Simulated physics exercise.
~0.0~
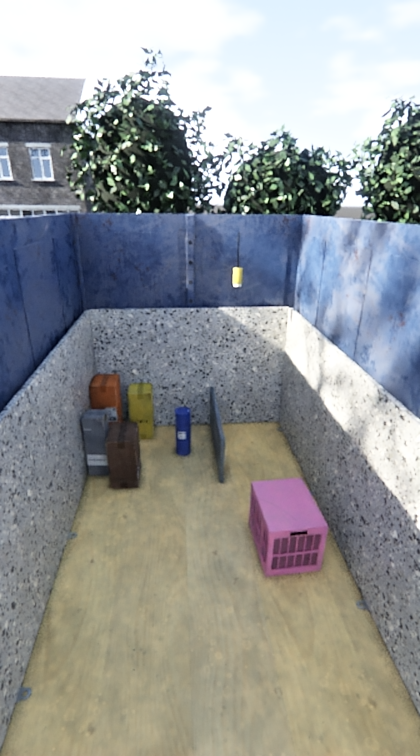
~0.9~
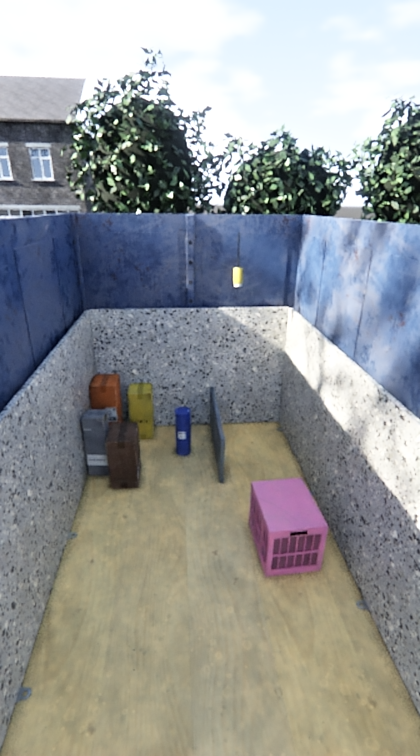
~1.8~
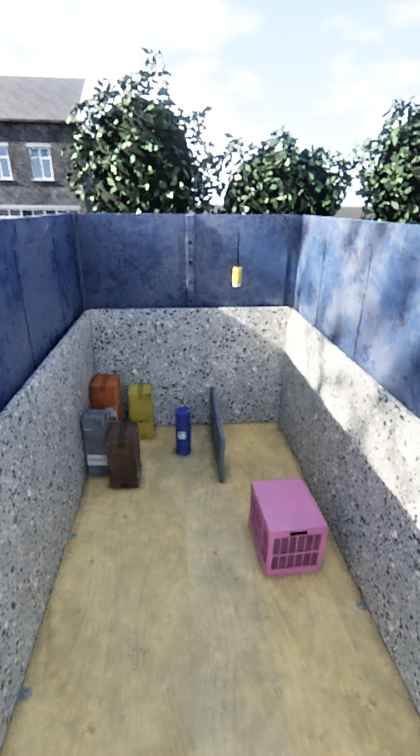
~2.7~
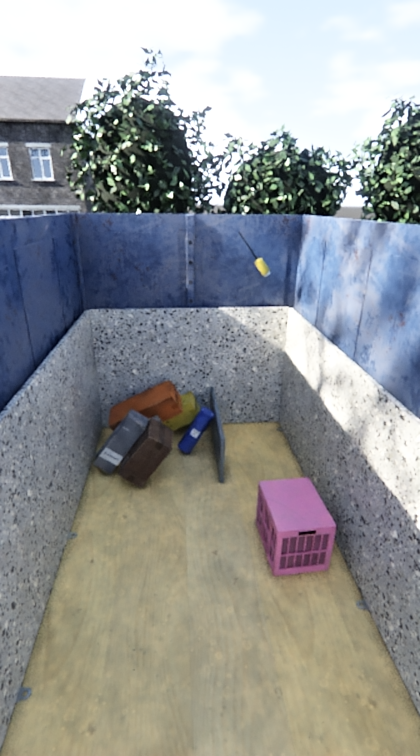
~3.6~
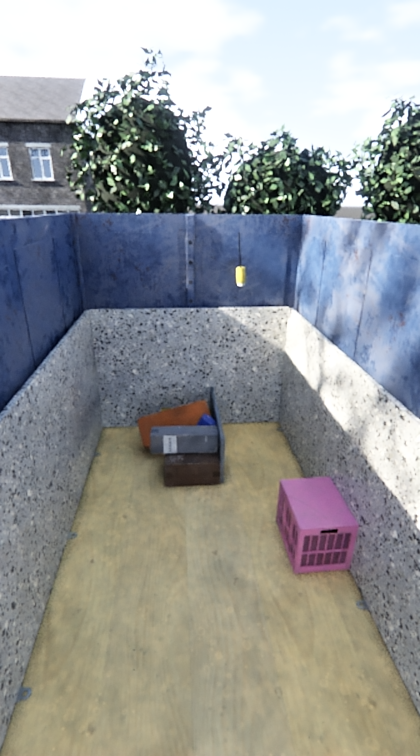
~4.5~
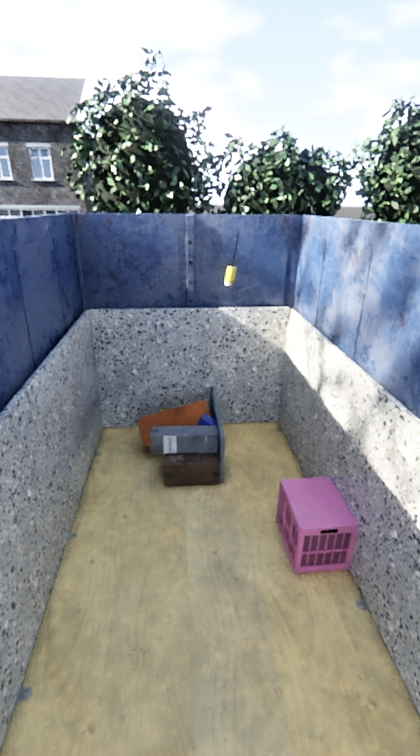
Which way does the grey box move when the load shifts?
The grey box moves to the right, tipping over and ending on its side by the low board.
Open load bay, four upright boxes toppling right and coming to rest by a low board, pink chest sliding right, lamp swinging.
